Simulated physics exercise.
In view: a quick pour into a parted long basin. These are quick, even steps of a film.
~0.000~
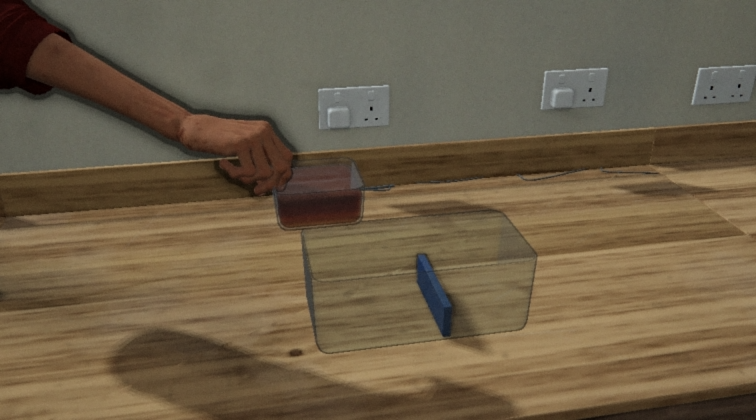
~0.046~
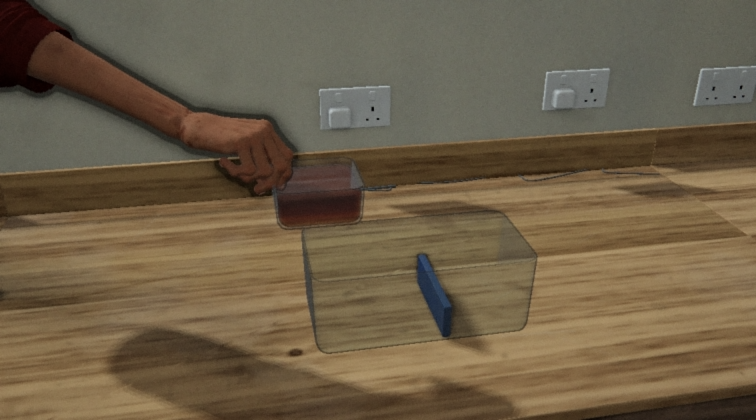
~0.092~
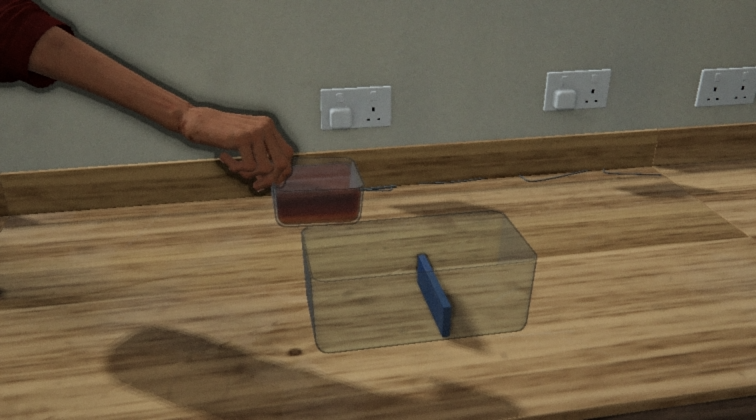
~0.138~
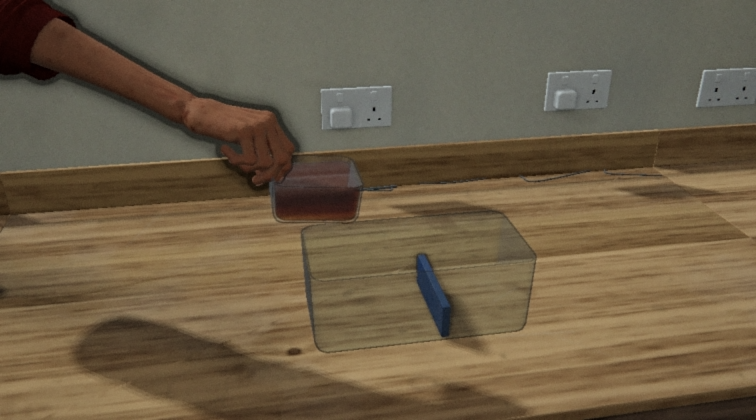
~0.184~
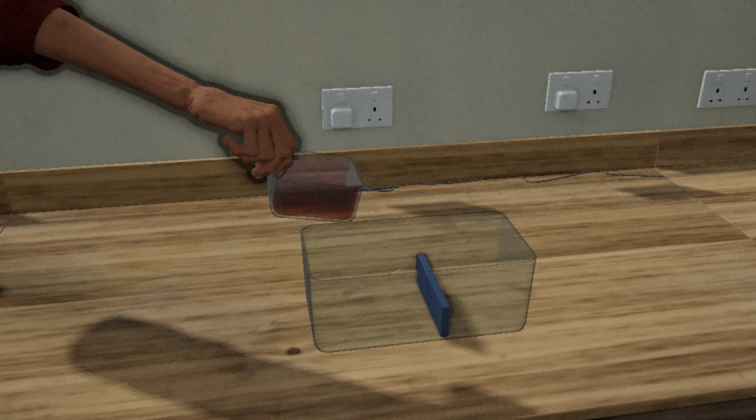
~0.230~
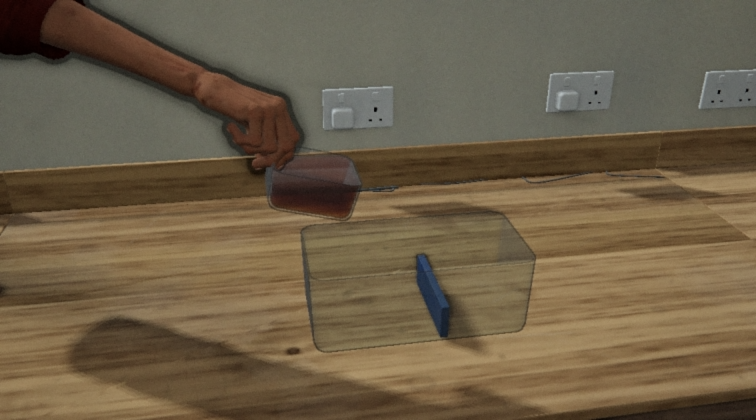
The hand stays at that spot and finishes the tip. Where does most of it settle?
It is the left-hand one.
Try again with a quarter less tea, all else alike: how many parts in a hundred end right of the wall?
Roughly 10 in a hundred.
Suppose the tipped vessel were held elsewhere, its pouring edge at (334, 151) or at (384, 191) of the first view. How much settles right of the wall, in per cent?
In turn 5 and 70 in a hundred.
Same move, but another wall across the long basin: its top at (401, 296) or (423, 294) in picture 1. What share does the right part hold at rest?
In turn 85 and 65 in a hundred.
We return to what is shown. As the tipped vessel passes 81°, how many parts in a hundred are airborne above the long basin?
It comes to 50 per cent or so.
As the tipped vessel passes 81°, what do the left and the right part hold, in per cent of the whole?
The left part 20 per cent, the right part 0.
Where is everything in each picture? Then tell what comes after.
In the first picture, tilt 0°; pouring edge (359, 173); surface from (274, 183) to (356, 176); the long basin's rim runs from (307, 255) to (519, 234); the wall's top is at (434, 280).
In the second picture, tilt 1°; pouring edge (359, 173); surface from (274, 182) to (356, 176).
In the third picture, tilt 3°; pouring edge (358, 173); surface from (273, 181) to (355, 175).
In the fourth picture, tilt 6°; pouring edge (358, 173); surface from (273, 178) to (355, 172).
In the fifth picture, tilt 10°; pouring edge (357, 173); surface from (272, 175) to (355, 170).
In the sixth picture, tilt 15°; pouring edge (357, 173); surface from (270, 170) to (356, 168).
By 0.61 s the tilt is 81° and 29 per cent is still to pour, 21 is left of the wall and 0 right of it.
By 0.89 s the tilt is 117° and 1 per cent is still to pour, 55 is left of the wall and 36 right of it.
By 1.18 s the tilt is 121° and 0 per cent is still to pour, 63 is left of the wall and 36 right of it.
By 1.50 s the tilt is 121° and 0 per cent is still to pour, 63 is left of the wall and 36 right of it.
At rest 63 per cent lies left of the wall, 36 right of it and 1 outside.
